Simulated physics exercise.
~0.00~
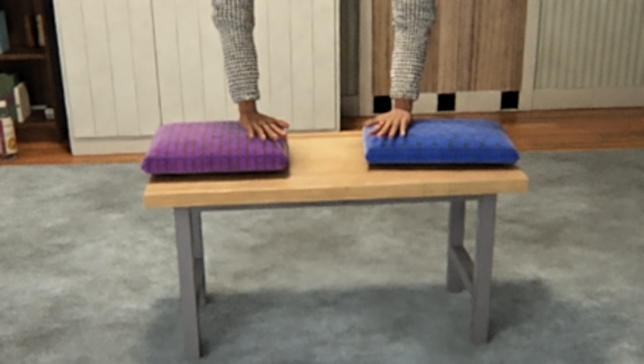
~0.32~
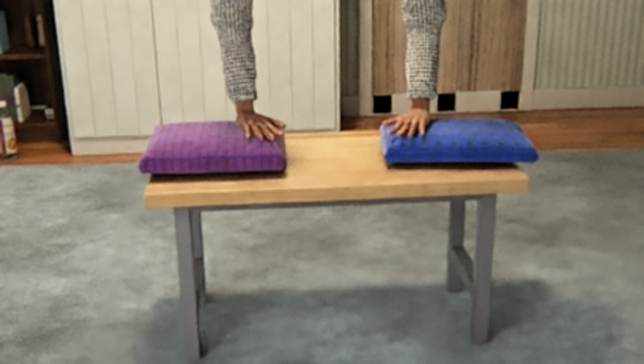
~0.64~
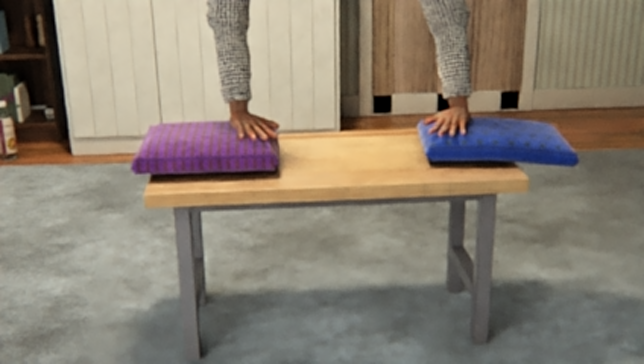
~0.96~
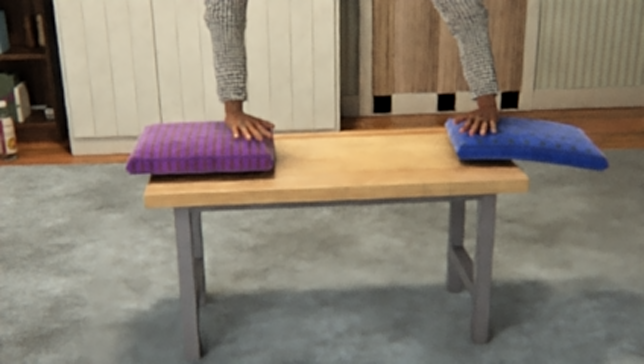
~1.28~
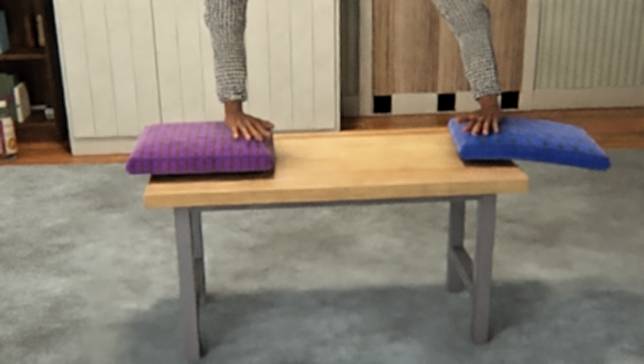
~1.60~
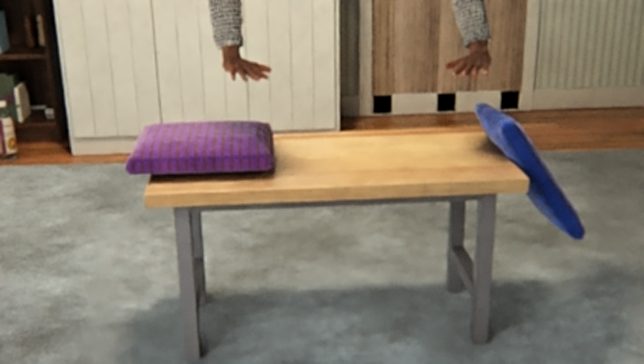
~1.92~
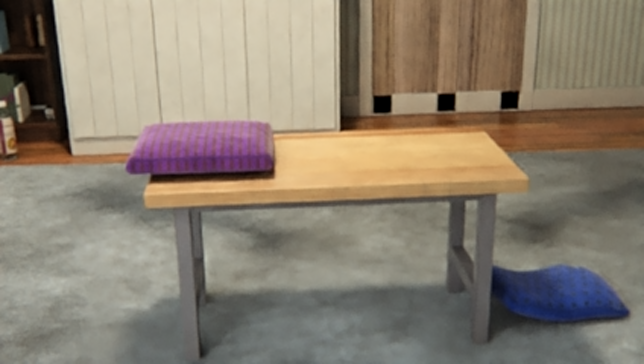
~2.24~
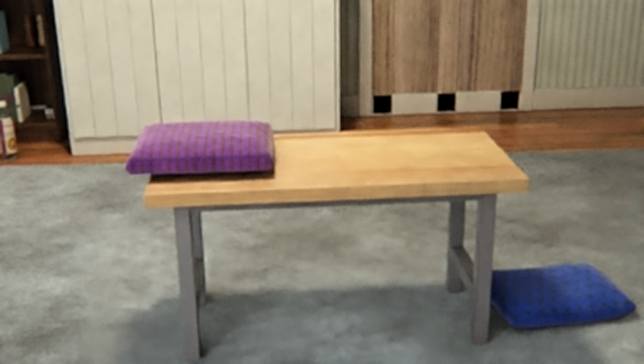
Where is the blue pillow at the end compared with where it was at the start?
At the start the blue pillow is on top of the table, toward the right side under a hand. At the end it is lying on the floor by the table's right end.
On a low wooden table, two hands pressed on a purple cushion and a blue pillow and slid them apart, the blue one much farther. When the hands lifted, the pillow tipped off the right end onto the floor, while the cushion stayed put.
